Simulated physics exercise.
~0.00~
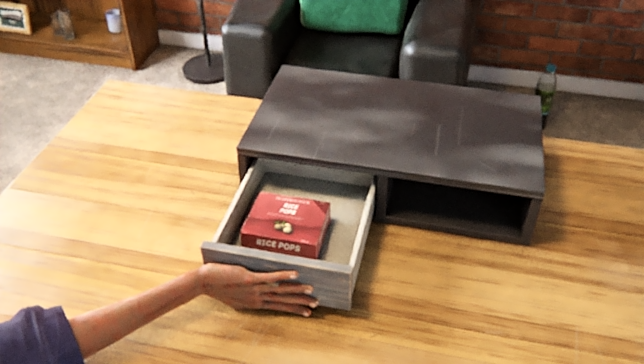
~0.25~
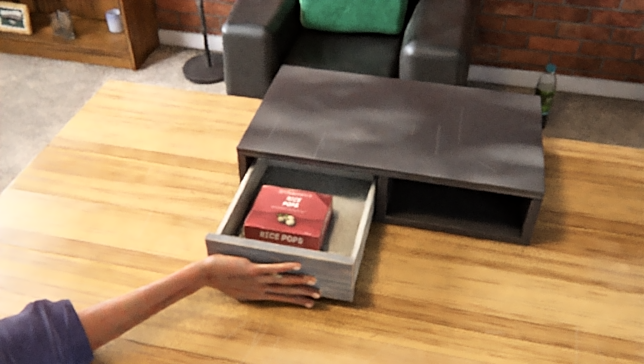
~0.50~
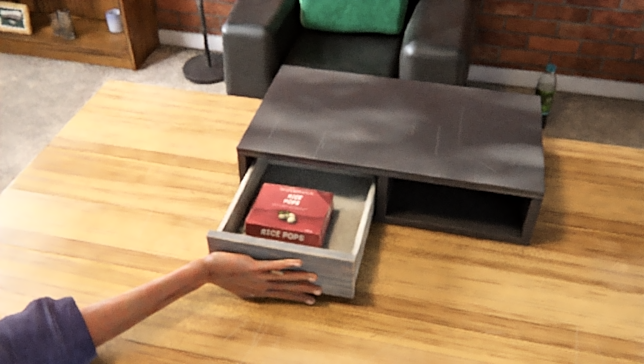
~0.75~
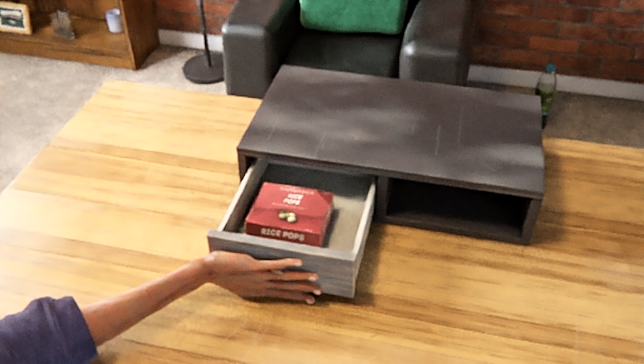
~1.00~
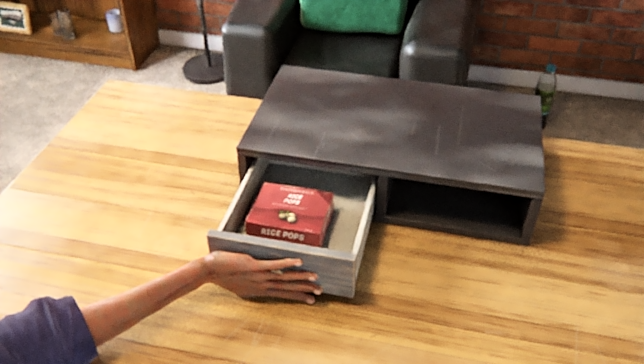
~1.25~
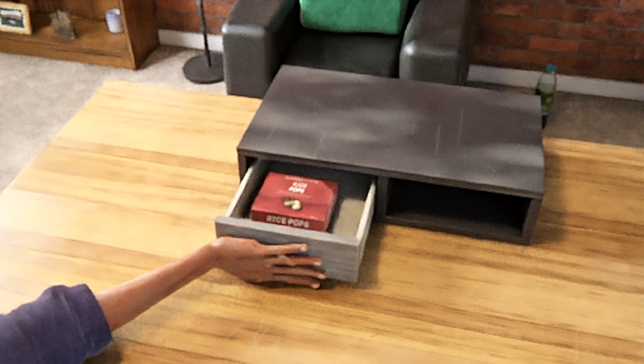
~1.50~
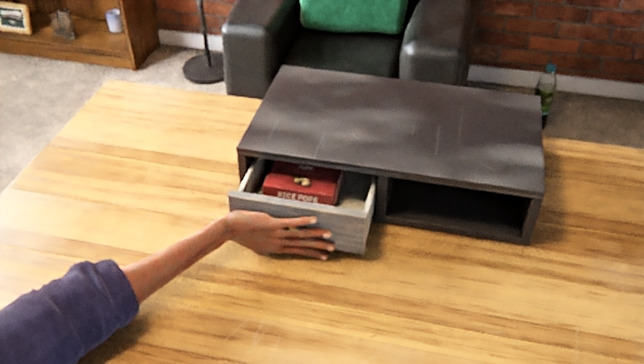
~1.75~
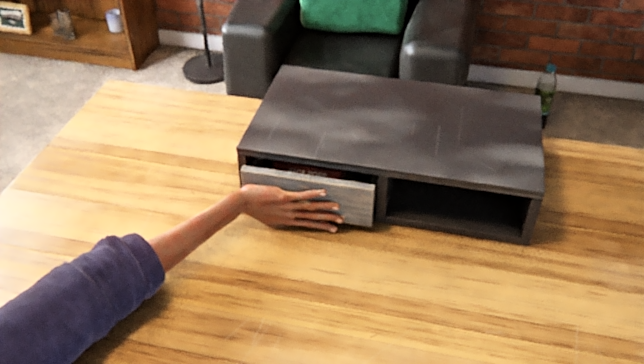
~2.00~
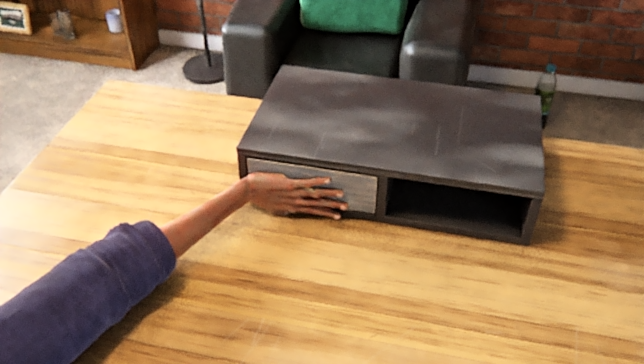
The video shows a hand resting against the front of an open gray drawer holding a red box, in a dark low chest on a wooden surface. After a pause, the hand pushes the drawer steadily inward with the box inside until it closes completely.
